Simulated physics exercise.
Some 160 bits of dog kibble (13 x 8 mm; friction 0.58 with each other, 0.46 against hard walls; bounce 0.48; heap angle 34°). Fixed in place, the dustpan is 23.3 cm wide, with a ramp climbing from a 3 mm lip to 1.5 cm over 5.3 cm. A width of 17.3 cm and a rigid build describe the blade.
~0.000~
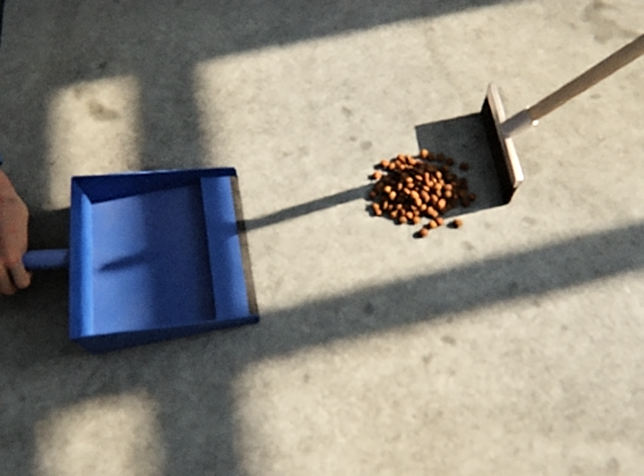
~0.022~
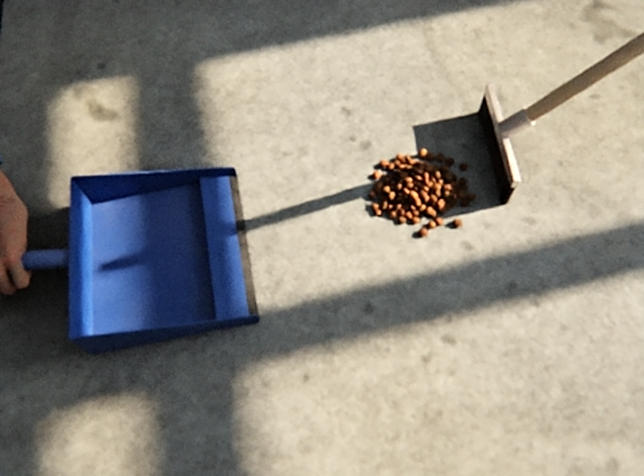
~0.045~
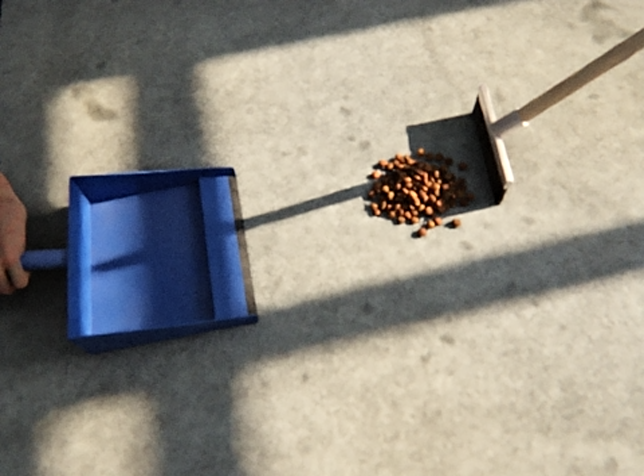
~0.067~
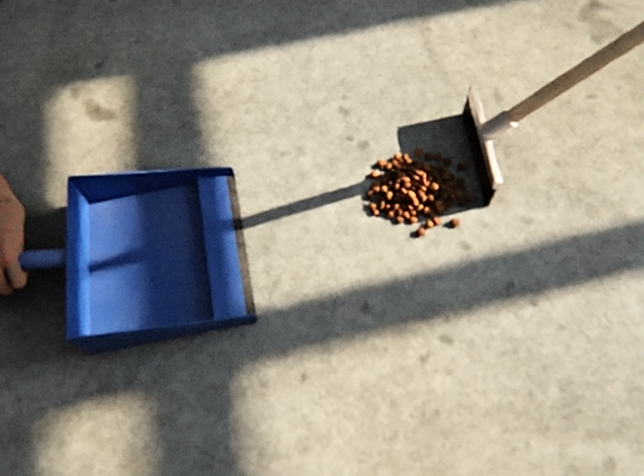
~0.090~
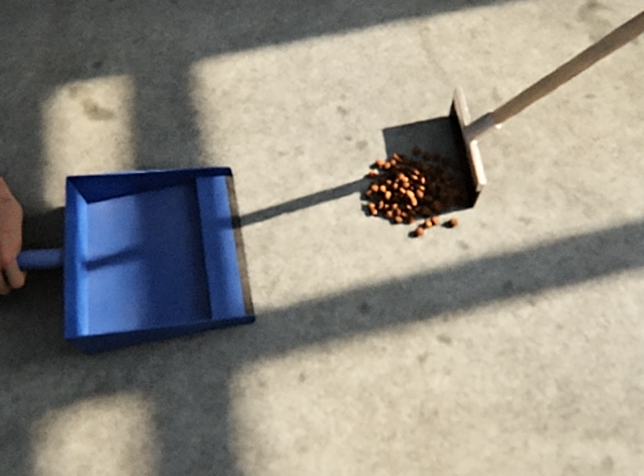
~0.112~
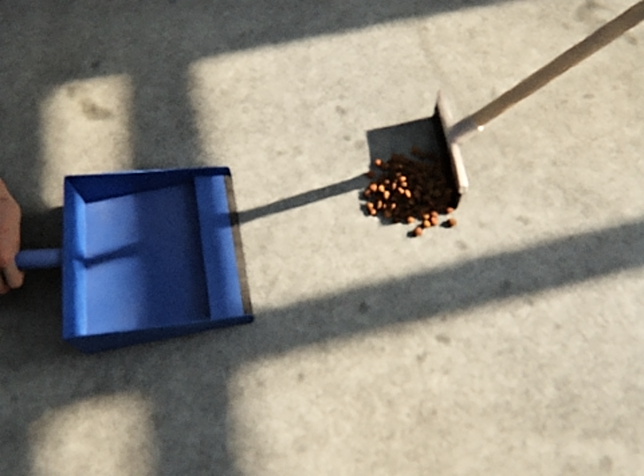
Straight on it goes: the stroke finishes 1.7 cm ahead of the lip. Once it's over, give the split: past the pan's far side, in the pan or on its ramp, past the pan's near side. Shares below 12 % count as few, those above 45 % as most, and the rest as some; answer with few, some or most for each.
Final split: Past the pan's far side: Some; in the pan or on its ramp: Some; past the pan's near side: Few.
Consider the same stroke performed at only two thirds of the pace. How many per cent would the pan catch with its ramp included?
In that case roughly 35 percent.
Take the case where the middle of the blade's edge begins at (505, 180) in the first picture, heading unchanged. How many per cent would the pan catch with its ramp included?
I'd estimate about 50 per cent.
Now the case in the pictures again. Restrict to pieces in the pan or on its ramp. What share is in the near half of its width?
Some 20 per cent.
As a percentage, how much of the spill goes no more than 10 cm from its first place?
I'd guess some 10 per cent.
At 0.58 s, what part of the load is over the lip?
Over the lip by then: Approx. 40 %.
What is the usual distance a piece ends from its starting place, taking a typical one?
Near 28 cm.
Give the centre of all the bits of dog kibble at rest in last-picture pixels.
In the last view, approximately (227, 208).
After 0.25 s, middle of the blade 17 cm from the lip; 0 % over the lip, far side 10 %, near side 0 %.
Then, at 0.35 s, middle of the blade 6 cm from the lip; 0 % over the lip, far side 20 %, near side 0 %.
After 0.58 s, middle of the blade 3 cm from the lip; 40 % over the lip, far side 25 %, near side 0 %.
By 1.2 s all is still; far side 25 %, pan 40 %, near side 0 %, in front of the lip or behind the blade 35 %.
